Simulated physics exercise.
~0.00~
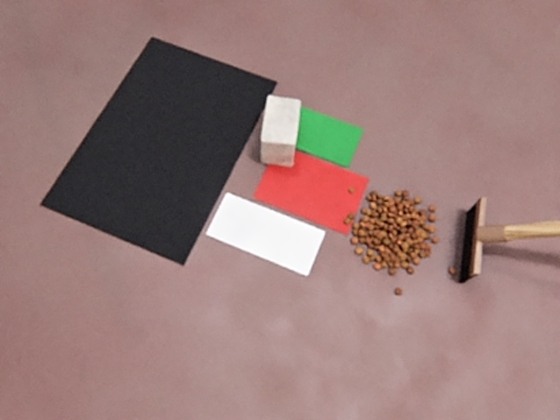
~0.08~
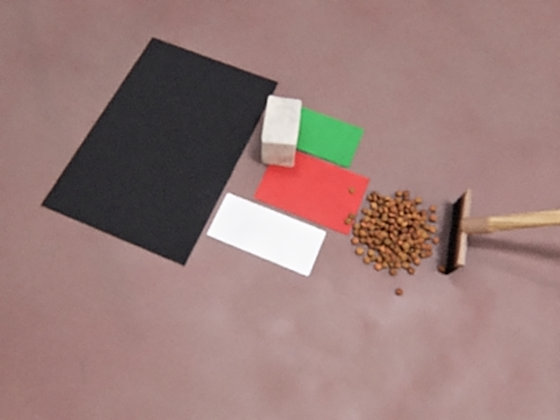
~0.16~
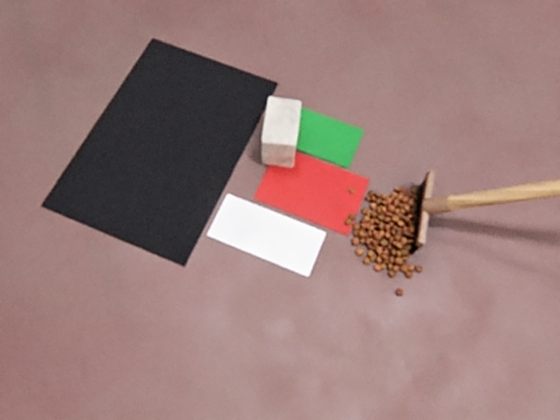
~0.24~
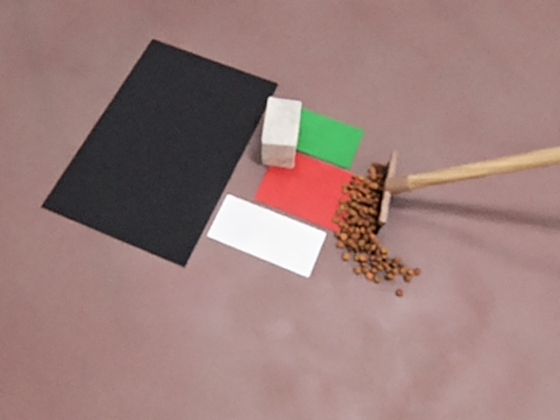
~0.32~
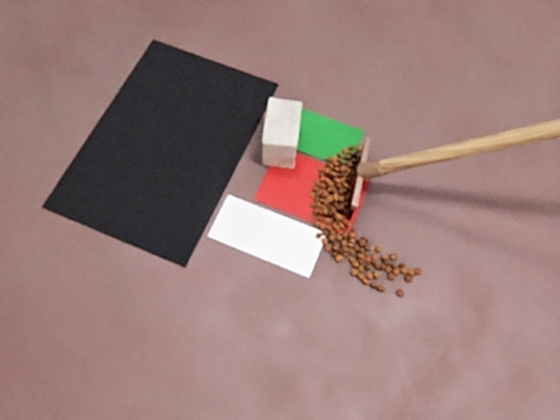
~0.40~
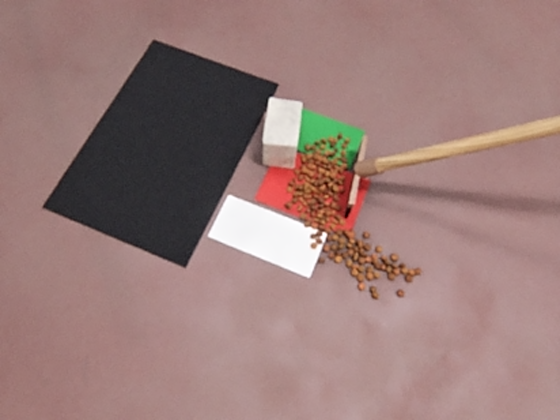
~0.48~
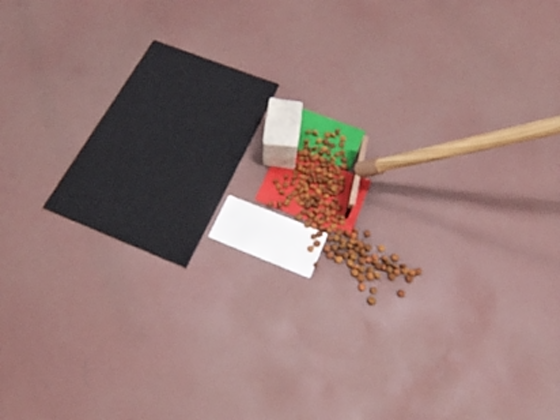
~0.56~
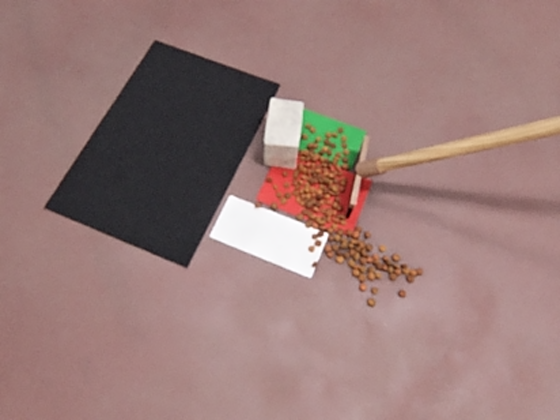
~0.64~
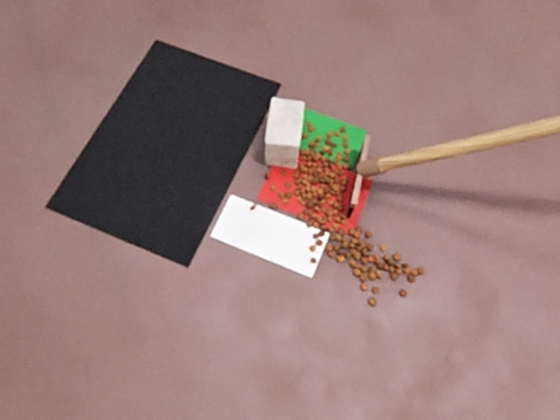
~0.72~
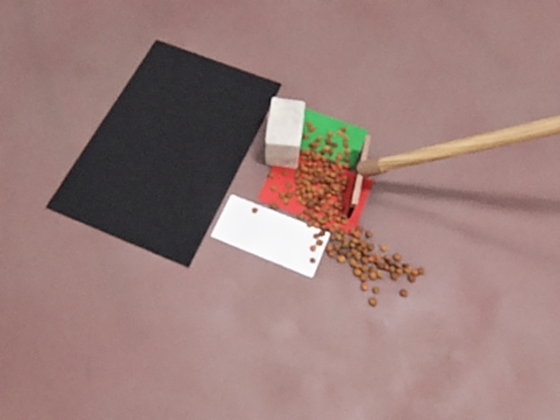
In this clip, a wooden-handled squeegee pushes a pile of brown kibble left and slightly upward across coloured sheets toward a pale block, then stops as pieces scatter, leaving most on the red mat, some on the green, a few on the white, and many off the mats.
